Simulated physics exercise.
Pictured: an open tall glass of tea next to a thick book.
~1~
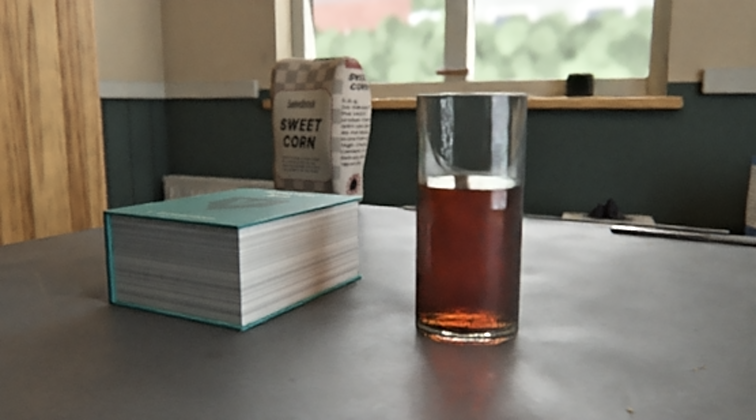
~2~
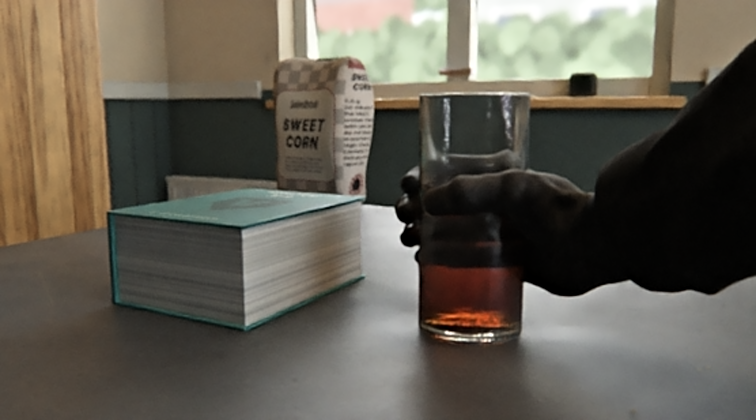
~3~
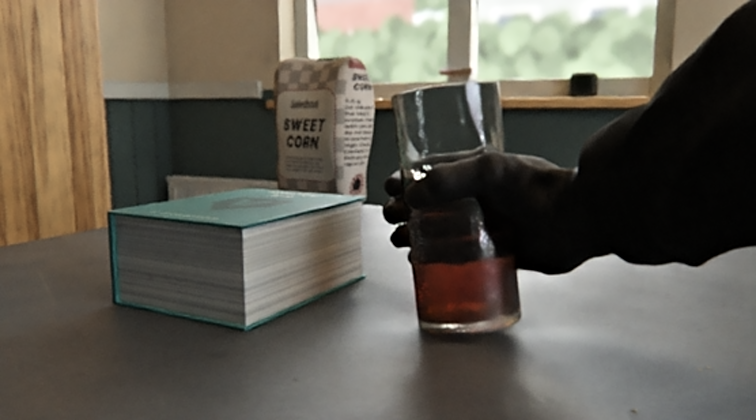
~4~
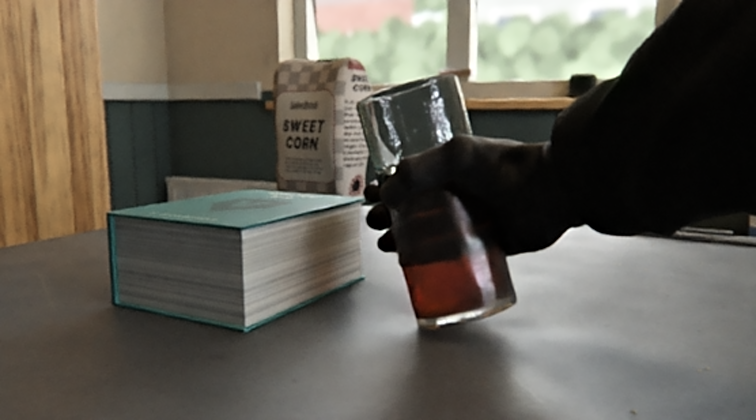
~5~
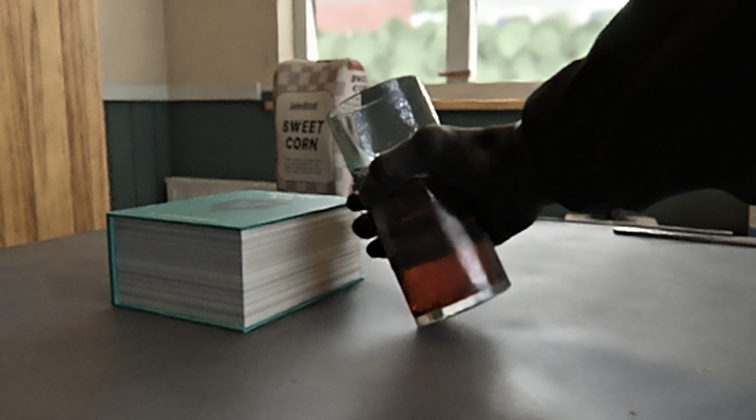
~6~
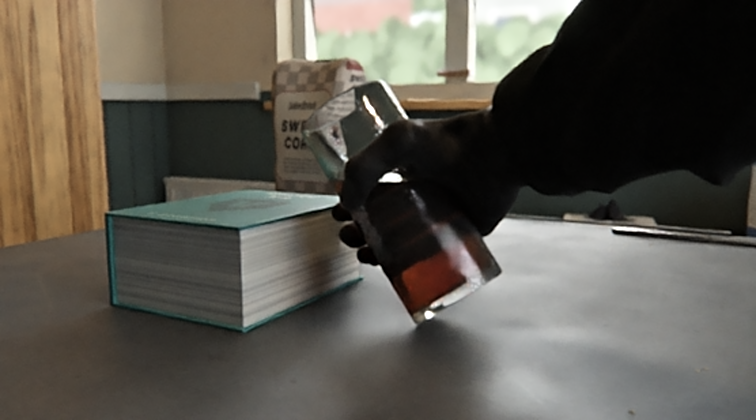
The footage shows a tall glass of reddish-brown liquid beside a thick book on a dark table. A hand enters from the right, grips the glass and tilts it steadily leftward on its base, its rim moving towards the book.
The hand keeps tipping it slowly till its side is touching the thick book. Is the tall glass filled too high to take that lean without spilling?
No.
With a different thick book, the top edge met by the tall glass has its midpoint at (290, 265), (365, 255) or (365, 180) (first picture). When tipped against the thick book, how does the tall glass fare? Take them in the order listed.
In the listed order: Some escapes, nothing escapes, nothing escapes.
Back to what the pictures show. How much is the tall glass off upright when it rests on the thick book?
Around 50°.
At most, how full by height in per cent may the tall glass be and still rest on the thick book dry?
My estimate is roughly 75 percent.
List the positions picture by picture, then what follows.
In the first picture, it stands upright; tall glass (470, 208) about two thirds full.
The second picture shows a hand takes hold; tall glass about two thirds full, surface at (473, 184); thick book (247, 247).
The third picture shows tipping on its foot; tall glass (457, 202) about two thirds full.
In the fourth picture, the top moves towards the thick book; tall glass about two thirds full, surface at (428, 174); thick book (246, 248).
The fifth picture shows on the way over; tall glass (415, 196) tipped 25°.
In the sixth picture, it is leaning; tall glass (397, 198) tipped 35°; thick book (245, 248).
Shortly, the tall glass leans by about 45°; none is lost.
Then, the tall glass leans by about 50°; none is lost.
At the finish, the tall glass leans by about 50°, against the thick book; none is lost.
